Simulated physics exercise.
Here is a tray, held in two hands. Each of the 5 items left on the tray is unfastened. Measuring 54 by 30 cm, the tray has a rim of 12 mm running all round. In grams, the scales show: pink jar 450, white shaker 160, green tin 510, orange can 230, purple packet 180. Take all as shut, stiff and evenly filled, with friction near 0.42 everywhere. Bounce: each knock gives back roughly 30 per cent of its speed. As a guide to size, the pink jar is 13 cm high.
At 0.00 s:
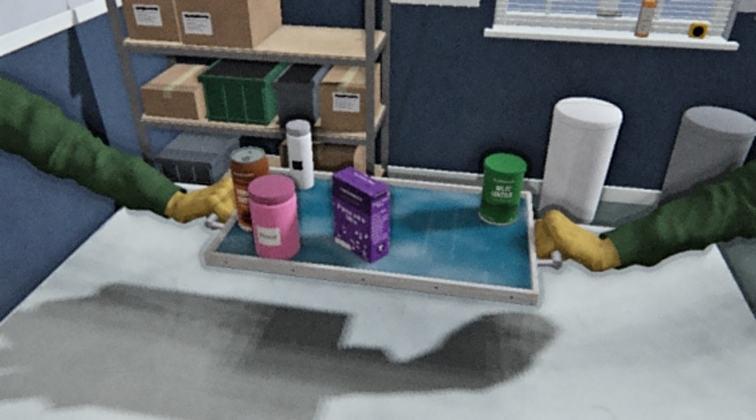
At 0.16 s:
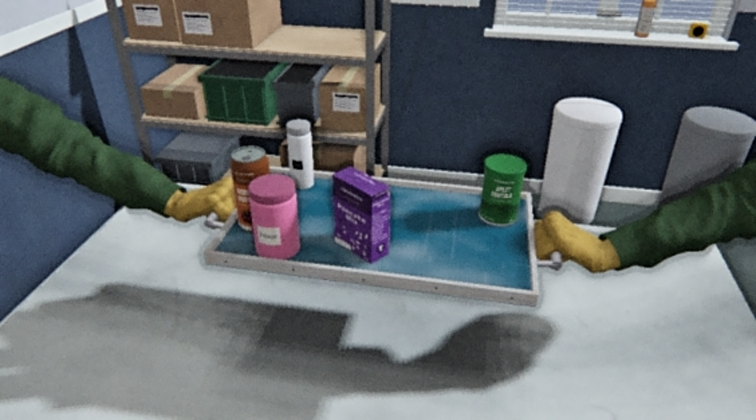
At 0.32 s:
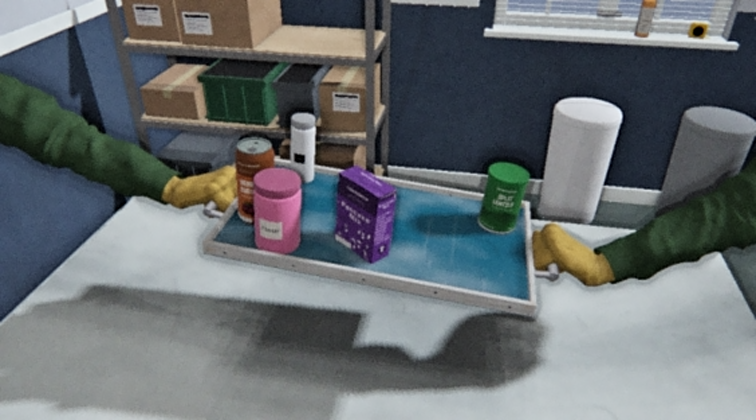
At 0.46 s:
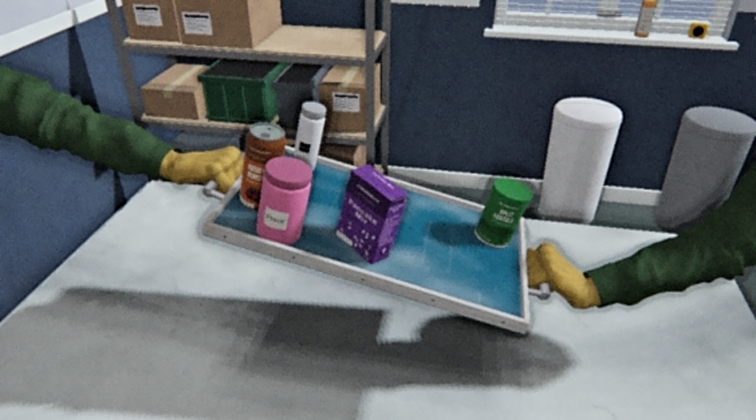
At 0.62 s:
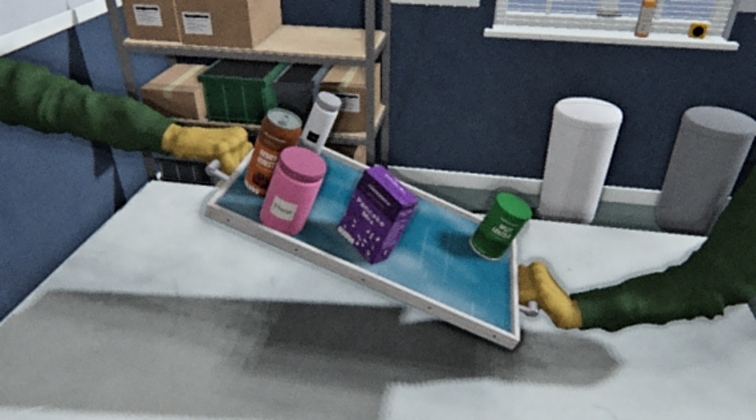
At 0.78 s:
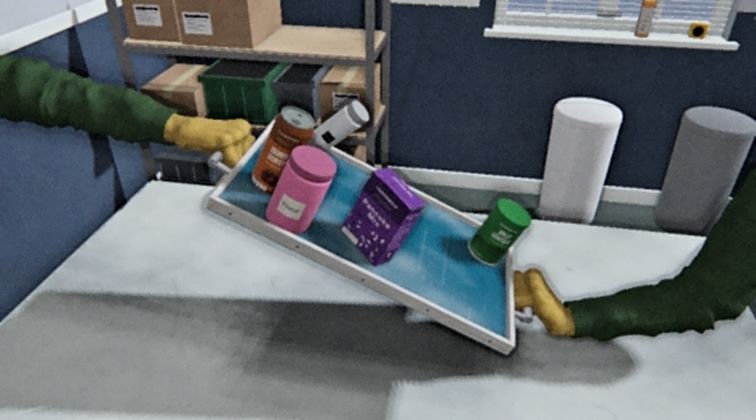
A blue tray held by two yellow-gloved hands starts level, carrying a pink jar, white shaker, green tin, orange can and purple packet. The right hand lowers and the left hand rises slightly, slanting the tray steadily down to the right. The items lean with it, and the white shaker tilts furthest.
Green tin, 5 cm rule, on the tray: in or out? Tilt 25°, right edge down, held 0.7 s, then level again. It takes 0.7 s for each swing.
It remains where it was.
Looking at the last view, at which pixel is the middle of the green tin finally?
Around pixel (511, 191).
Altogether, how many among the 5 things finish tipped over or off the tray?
3.
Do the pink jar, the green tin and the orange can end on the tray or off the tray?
Once it all settles, the pink jar stays on its surface, the green tin stays on its surface and the orange can stays on its surface.
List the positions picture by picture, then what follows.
The first picture shows tray level; green tin (502, 190); pink jar (275, 218).
The second picture shows tray level; orange can (253, 191); purple packet (361, 215).
The third picture shows tray at 5°, right edge down; pink jar (277, 211); white shaker (303, 149).
The fourth picture shows tray at 13°, right edge down; orange can (262, 169); purple packet (370, 215).
The fifth picture shows tray at 22°, right edge down; pink jar (293, 192); white shaker (318, 128).
The sixth picture shows tray at 25°, right edge down; green tin (499, 233); orange can (283, 153).
By 1.18 s, tray at 25°, right edge down; green tin 2 cm from its spot near (505, 237); white shaker on its side; orange can on its side.
By 1.68 s, tray at 22°, right edge down; purple packet now off the tray; green tin 2 cm from its spot near (507, 231); white shaker on its side.
When it is over (2.7 s), off the tray, purple packet; lying over on the tray, white shaker and orange can; not toppled but over 5 cm from the start, pink jar; green tin within 5 cm of the start. End places, in pixels of the last picture, green tin near (511, 191).
